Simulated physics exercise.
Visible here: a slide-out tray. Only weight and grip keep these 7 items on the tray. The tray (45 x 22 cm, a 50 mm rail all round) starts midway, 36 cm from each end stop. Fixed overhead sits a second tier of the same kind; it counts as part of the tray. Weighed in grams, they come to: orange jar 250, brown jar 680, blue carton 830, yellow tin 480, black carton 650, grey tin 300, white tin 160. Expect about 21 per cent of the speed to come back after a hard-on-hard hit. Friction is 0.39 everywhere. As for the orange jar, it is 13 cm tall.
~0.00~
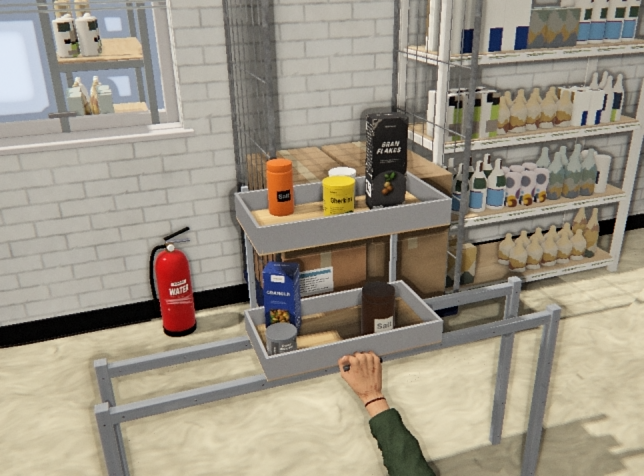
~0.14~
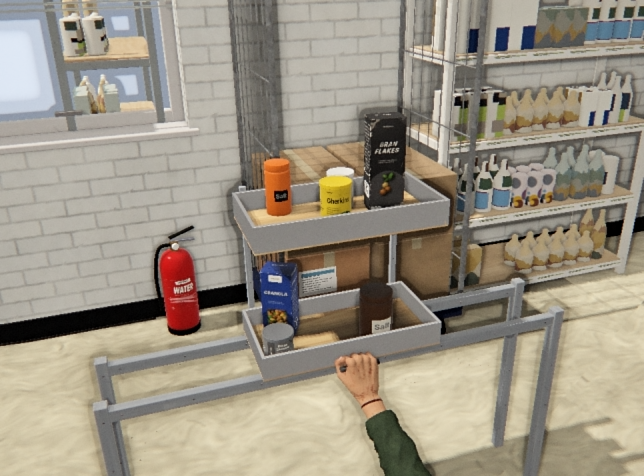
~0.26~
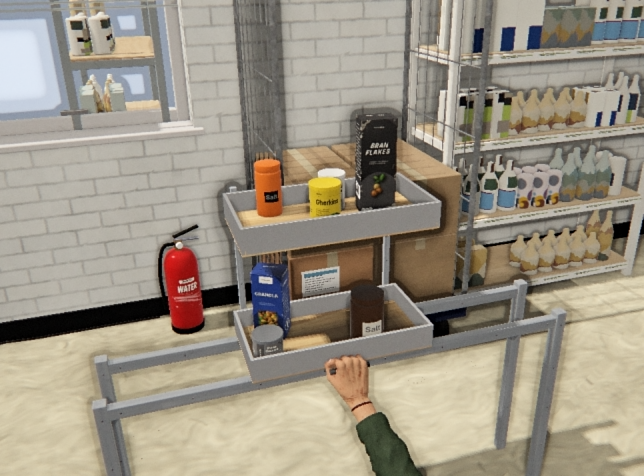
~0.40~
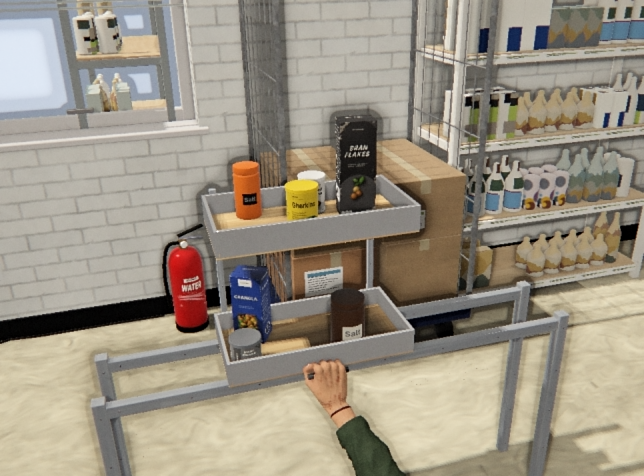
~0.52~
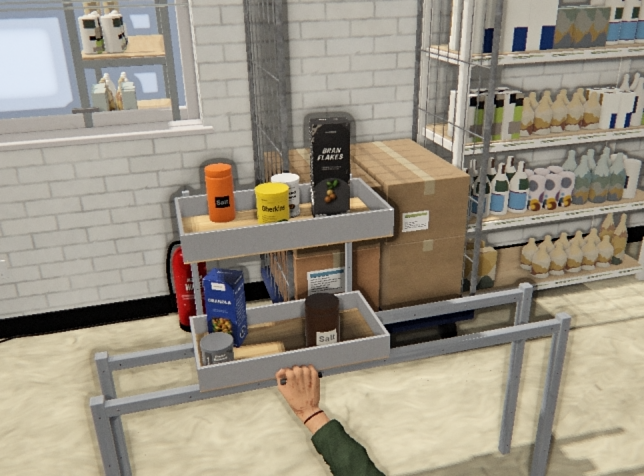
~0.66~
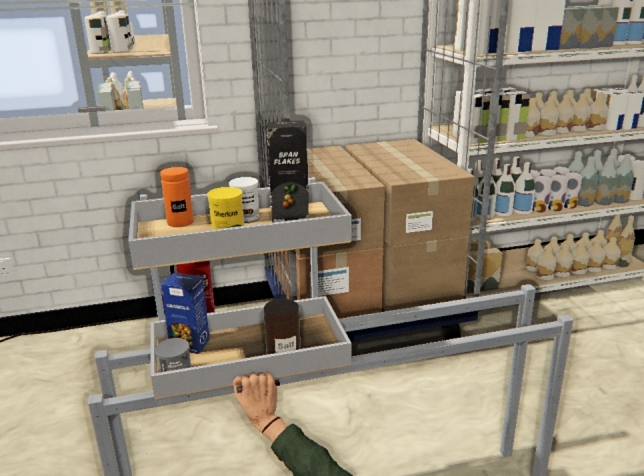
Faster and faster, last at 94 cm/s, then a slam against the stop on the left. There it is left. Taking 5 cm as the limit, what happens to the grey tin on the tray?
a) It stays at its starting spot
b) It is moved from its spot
Answer: A.
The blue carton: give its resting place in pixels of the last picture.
About (127, 322).
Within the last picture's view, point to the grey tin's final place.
About (120, 371).
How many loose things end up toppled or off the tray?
I make it 0.
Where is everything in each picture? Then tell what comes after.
Tray midway; grey tin (282, 345); orange jar (280, 188), in the first picture.
Tray 1 cm left; blue carton (280, 300); yellow tin (336, 204), in the second picture.
Tray 3 cm left; black carton (376, 164), in the third picture.
Tray 8 cm left; orange jar (247, 190); brown jar (347, 320), in the fourth picture.
Tray 15 cm left; blue carton (226, 308); yellow tin (273, 212), in the fifth picture.
Tray 24 cm left; grey tin (175, 362); black carton (288, 173), in the sixth picture.
After 0.86 s, tray 36 cm left; blue carton 5° off upright; orange jar moved 5 cm; black carton moved 5 cm.
After 0.96 s, tray 36 cm left; black carton moved 10 cm; brown jar moved 9 cm; yellow tin moved 9 cm.
After 1.06 s, tray 36 cm left; black carton moved 10 cm; yellow tin moved 10 cm; white tin moved 10 cm.
In the end (1.6 s), not toppled but over 5 cm from the start, orange jar, brown jar, yellow tin, black carton and white tin; the other 2 under 5 cm from the start. At the end, from the last picture's camera, grey tin near (120, 371).
